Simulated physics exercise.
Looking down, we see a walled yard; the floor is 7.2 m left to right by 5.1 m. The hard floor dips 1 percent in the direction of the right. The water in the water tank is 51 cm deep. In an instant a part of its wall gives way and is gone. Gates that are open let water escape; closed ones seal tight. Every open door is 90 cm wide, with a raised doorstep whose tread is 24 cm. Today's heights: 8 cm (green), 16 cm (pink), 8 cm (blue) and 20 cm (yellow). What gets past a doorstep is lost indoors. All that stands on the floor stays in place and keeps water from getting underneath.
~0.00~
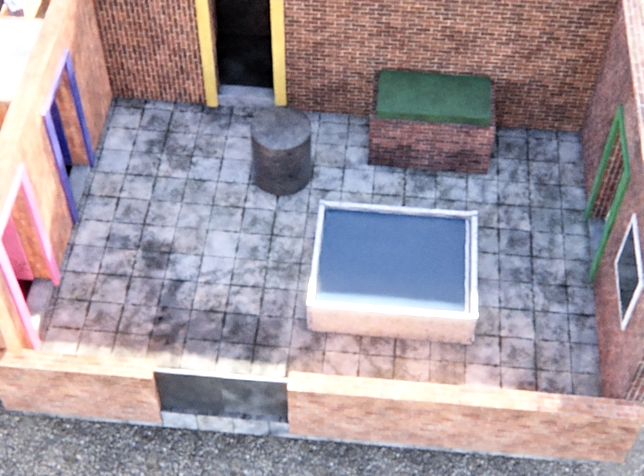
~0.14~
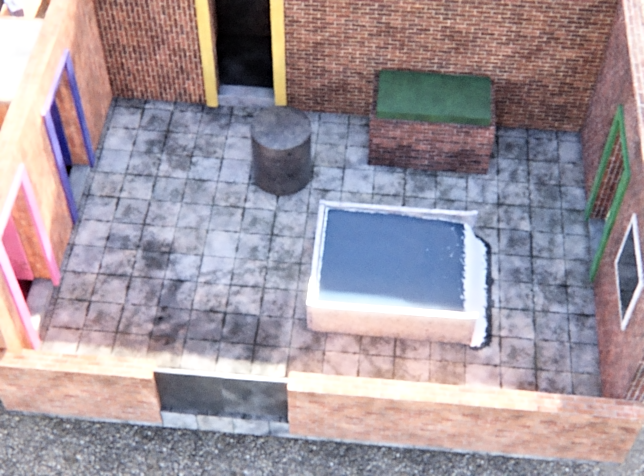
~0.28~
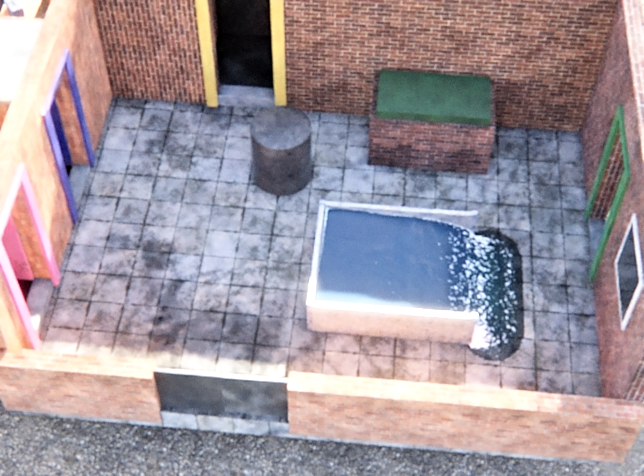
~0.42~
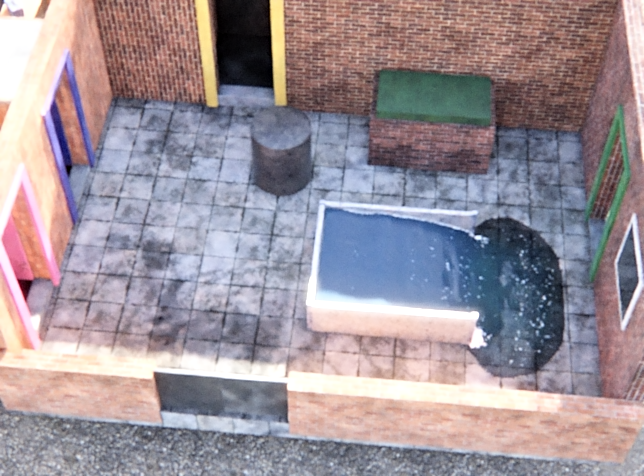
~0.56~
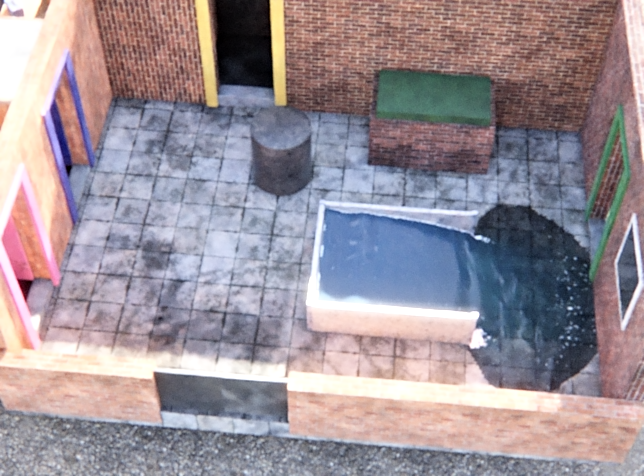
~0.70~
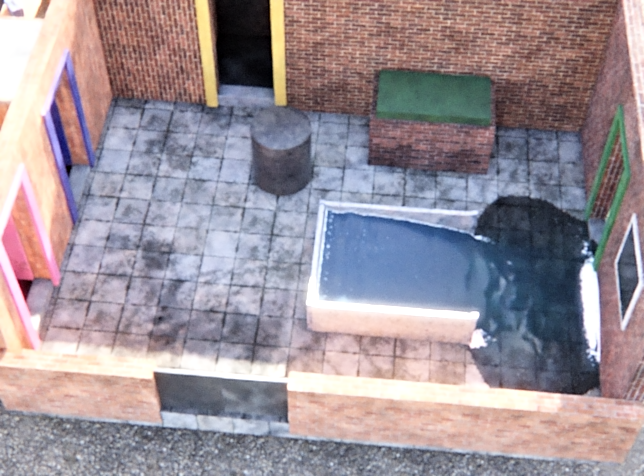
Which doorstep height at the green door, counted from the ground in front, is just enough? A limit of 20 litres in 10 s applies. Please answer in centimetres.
A height of roughly 23 cm is just enough.
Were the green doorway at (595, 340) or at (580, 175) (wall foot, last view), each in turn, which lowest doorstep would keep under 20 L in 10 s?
Roughly 26 cm for the first and 16 cm for the second.
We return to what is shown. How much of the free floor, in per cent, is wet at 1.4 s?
Around 15 per cent of the floor.
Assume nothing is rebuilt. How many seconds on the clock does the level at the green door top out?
At roughly 1.8 s.
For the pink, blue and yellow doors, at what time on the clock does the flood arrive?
Arrival: Pink 5.0 s, blue 6.5 s, yellow not within the 10 s.
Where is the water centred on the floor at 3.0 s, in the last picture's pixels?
The centre of all the water is around (494, 293).
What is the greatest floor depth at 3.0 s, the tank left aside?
Max depth: Near 30 cm.
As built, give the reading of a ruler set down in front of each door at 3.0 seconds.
At the green door the depth is 19 cm, at pink 0 cm, at blue 0 cm and at yellow 0 cm.
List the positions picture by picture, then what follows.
The first picture shows still water, 51 cm deep, in the water tank at (395, 261); the green door at (606, 200) is dry.
In the second picture, the front is at (483, 341), 0.2 m from the gap at (469, 281); 0.3 m2 of floor is wet, 51 cm left at the back.
In the third picture, water pours out at (468, 283) and has run 0.6 m, to (516, 339); about 9 cm deep outside, 51 cm at the back.
In the fourth picture, water pours out at (468, 284) and has run 1.2 m, to (557, 328); about 8 cm deep outside, 51 cm at the back.
In the fifth picture, the gap is at (468, 284), the front 1.7 m out at (594, 338); the back of the water tank holds 49 cm.
In the sixth picture, the gap is at (468, 284), the front 1.8 m out at (599, 269); the back of the water tank holds 43 cm; water is at the green door at (606, 200).
After 1.4 s water covers 15 % of the floor, deepest (36 cm) near (583, 311); 24 cm at the green door, 40 litres in over its 8 cm doorstep.
After 3.0 s water covers 30 % of the floor, deepest (30 cm) near (487, 128); 19 cm at the green door, 172 litres in over its 8 cm doorstep.
After 10.0 s water covers 95 % of the floor, deepest (8 cm) near (585, 334); 8 cm at the green door, 223 litres in over its 8 cm doorstep.
At the green door as built, the water arrived by 0.7 s and peaked near 25 cm at 1.8 s.
Run again over the same 10 s with other heights there, 31 litres in over 21 cm, 3 litres over 28 cm. The limit of 20 litres is kept from about 23 cm up.
